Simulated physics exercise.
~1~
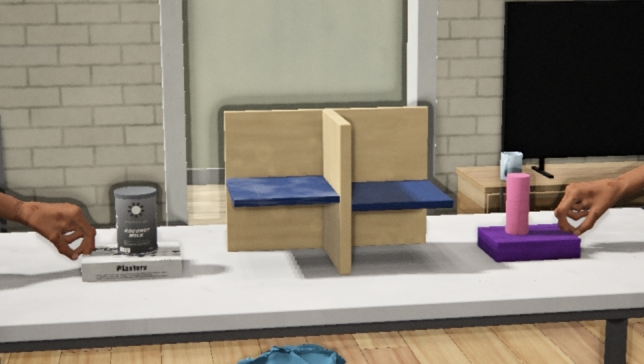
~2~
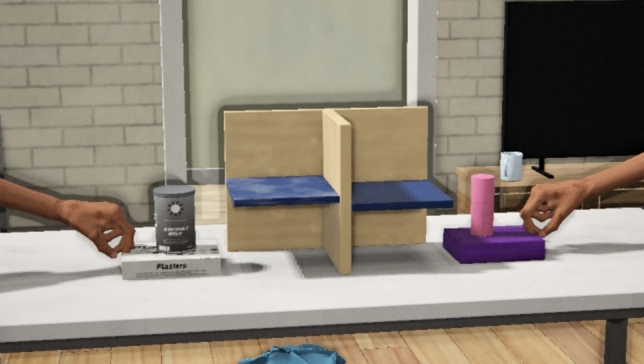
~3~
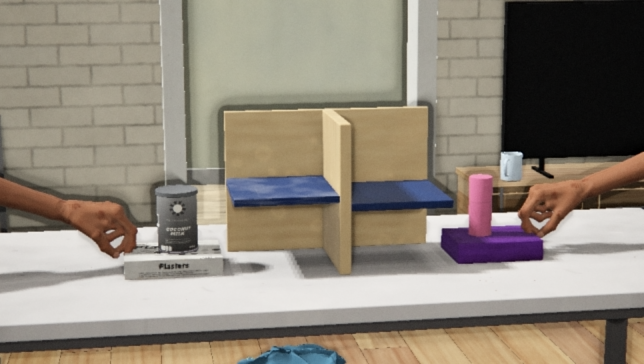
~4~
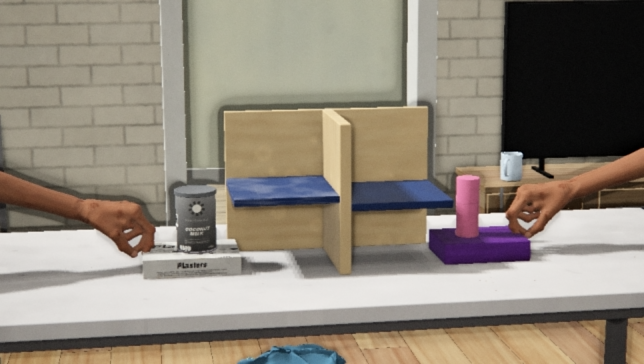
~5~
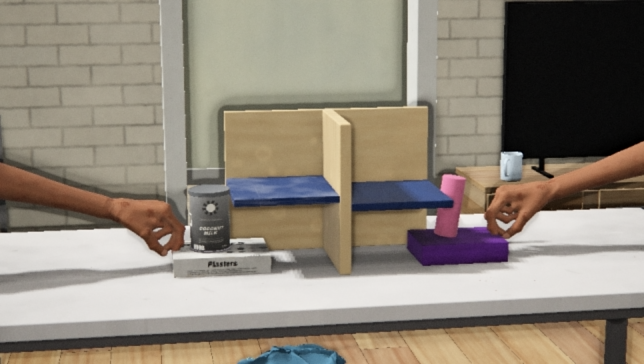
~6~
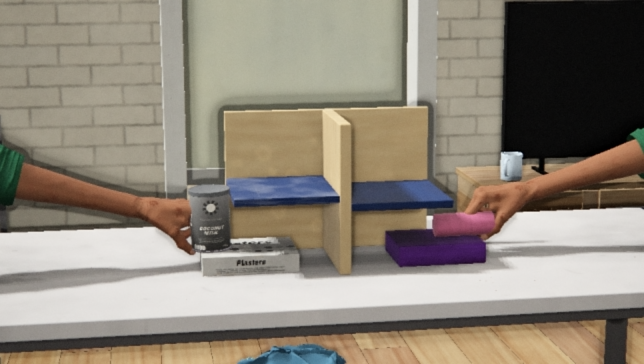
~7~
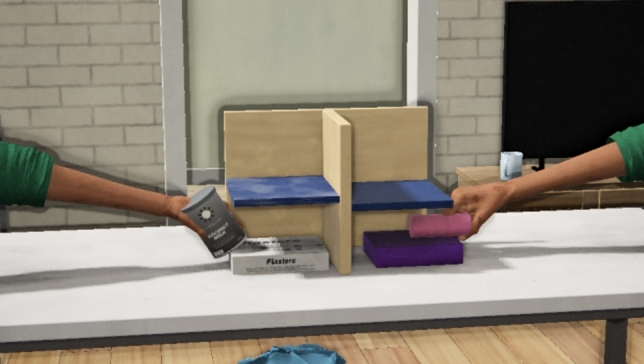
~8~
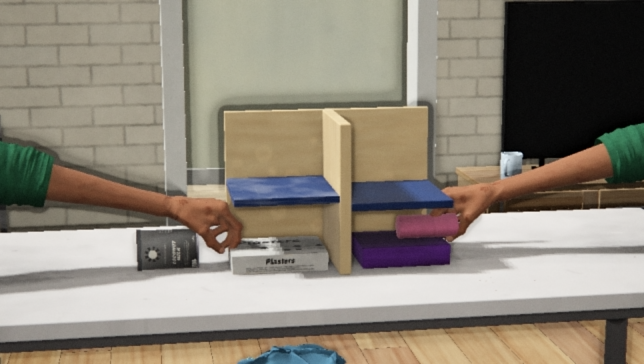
A white box carrying a grey tin and a purple board carrying a pink candle were pushed by hands from either side under a low blue shelf, which knocked the candle onto its side first, then tipped the tin back onto the table.
